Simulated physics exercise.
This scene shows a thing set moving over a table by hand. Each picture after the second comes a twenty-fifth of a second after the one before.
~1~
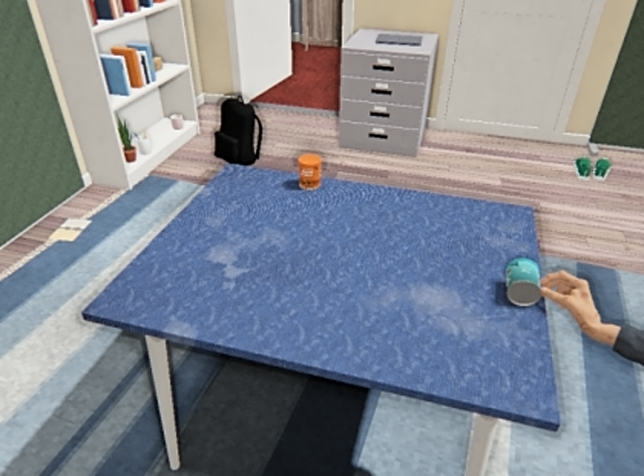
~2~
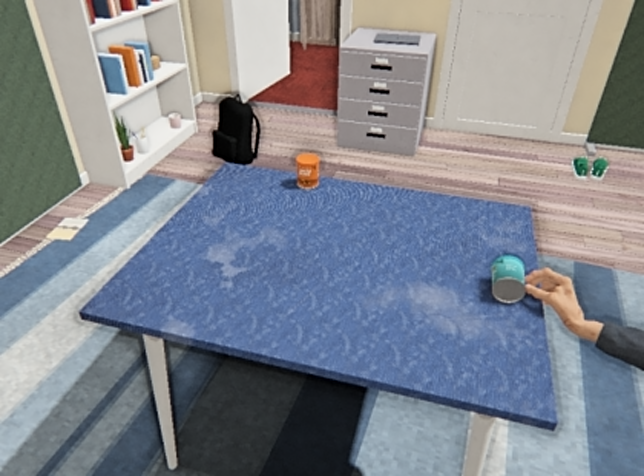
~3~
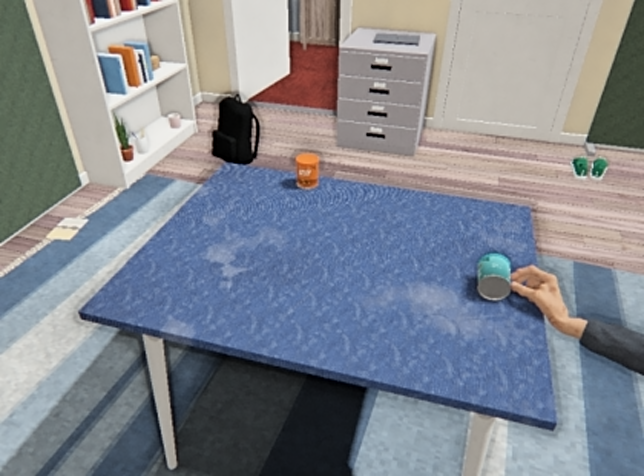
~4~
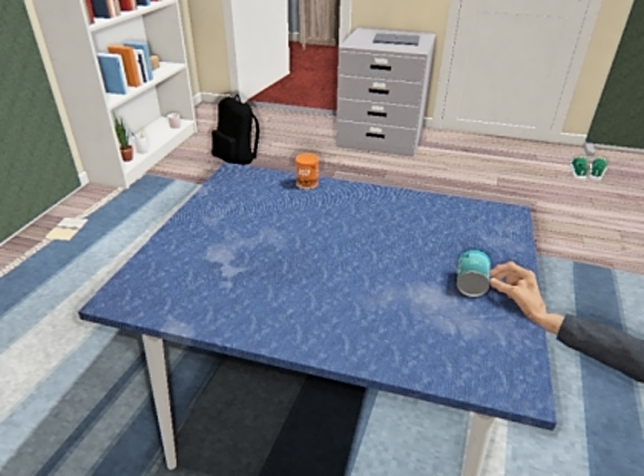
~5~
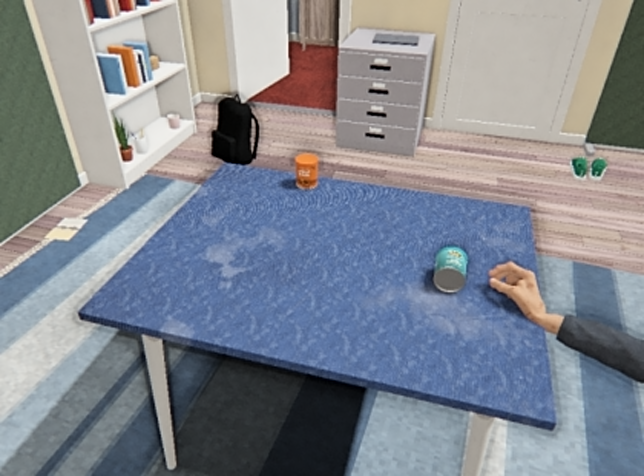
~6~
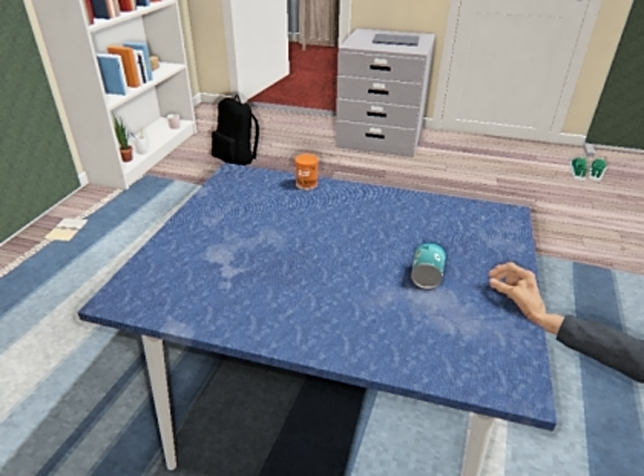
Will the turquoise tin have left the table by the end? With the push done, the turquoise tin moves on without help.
Off the table.
Then, 0.30 s after the last picture, turquoise tin rolled well along near (285, 241).
Then, 0.60 s after the last picture, turquoise tin rolled well along near (173, 221).
Then, 1.00 s after the last picture, turquoise tin now off the table.
By the end, off the table, turquoise tin.
